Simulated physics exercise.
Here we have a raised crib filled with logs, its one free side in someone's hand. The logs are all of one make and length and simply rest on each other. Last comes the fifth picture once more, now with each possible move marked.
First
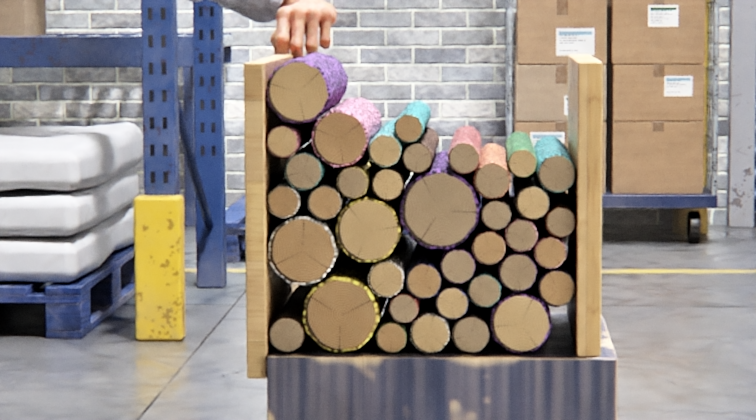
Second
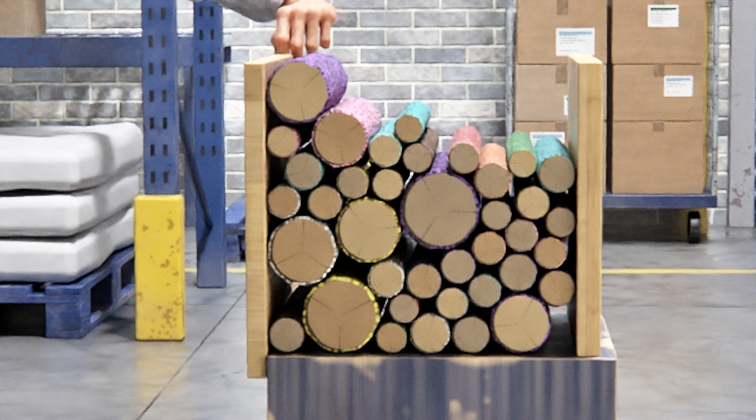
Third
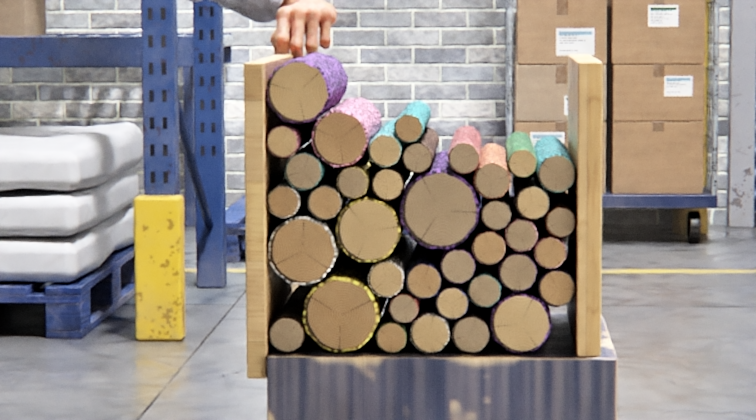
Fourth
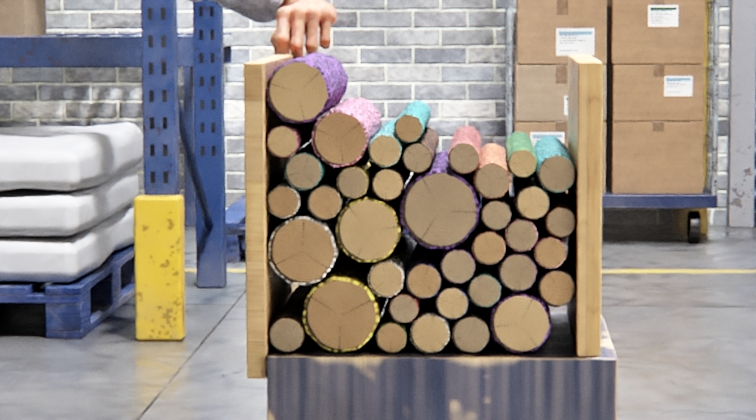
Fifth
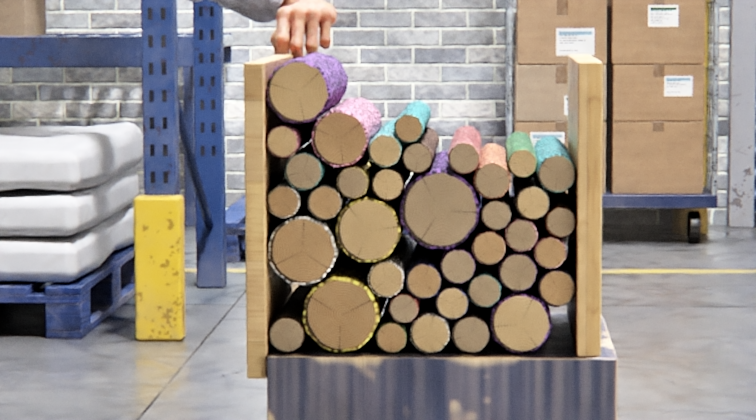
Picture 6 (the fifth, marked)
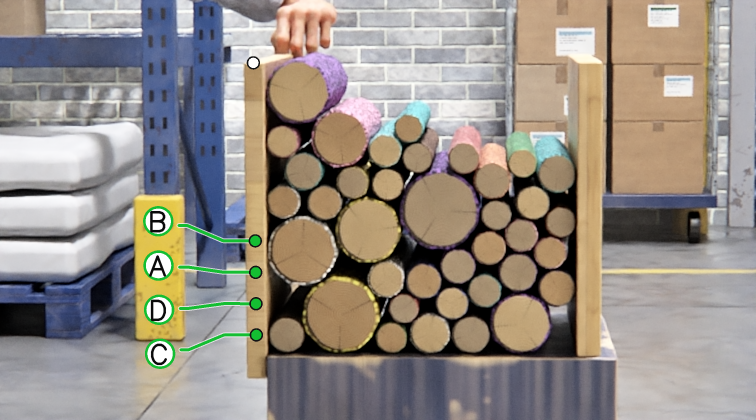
Nothing visibly moves, neither the hand gripping the top of the crib's left wooden board nor the stacked logs, and the camera stays fixed. Seen straight on in a warehouse, thick and thin logs with tan ends and purple, pink, teal, orange and green sides lie between two upright boards on a grey metal base. White sacks and a yellow post stand left, brown boxes right, before grey brick.
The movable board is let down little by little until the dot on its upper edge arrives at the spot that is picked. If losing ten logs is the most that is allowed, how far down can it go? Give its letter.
No lower than D.
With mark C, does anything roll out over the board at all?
At C: Yes.
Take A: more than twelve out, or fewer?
It loses fewer than twelve.
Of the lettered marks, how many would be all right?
The number is three.
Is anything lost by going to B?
At B: Yes.
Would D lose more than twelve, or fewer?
It loses fewer than twelve.
On the marked copy, A at (255, 272); B at (255, 241); C at (256, 335); D at (256, 303); the white dot at (253, 63).
Taking D. A third of the way, top of the board (266, 164).
Two thirds of the way, top of the board (267, 276).
When it is over, top of the board (267, 302), about five out over the board.
As for the rest, A about four out over the board; B about four out over the board; C eleven out over the board.
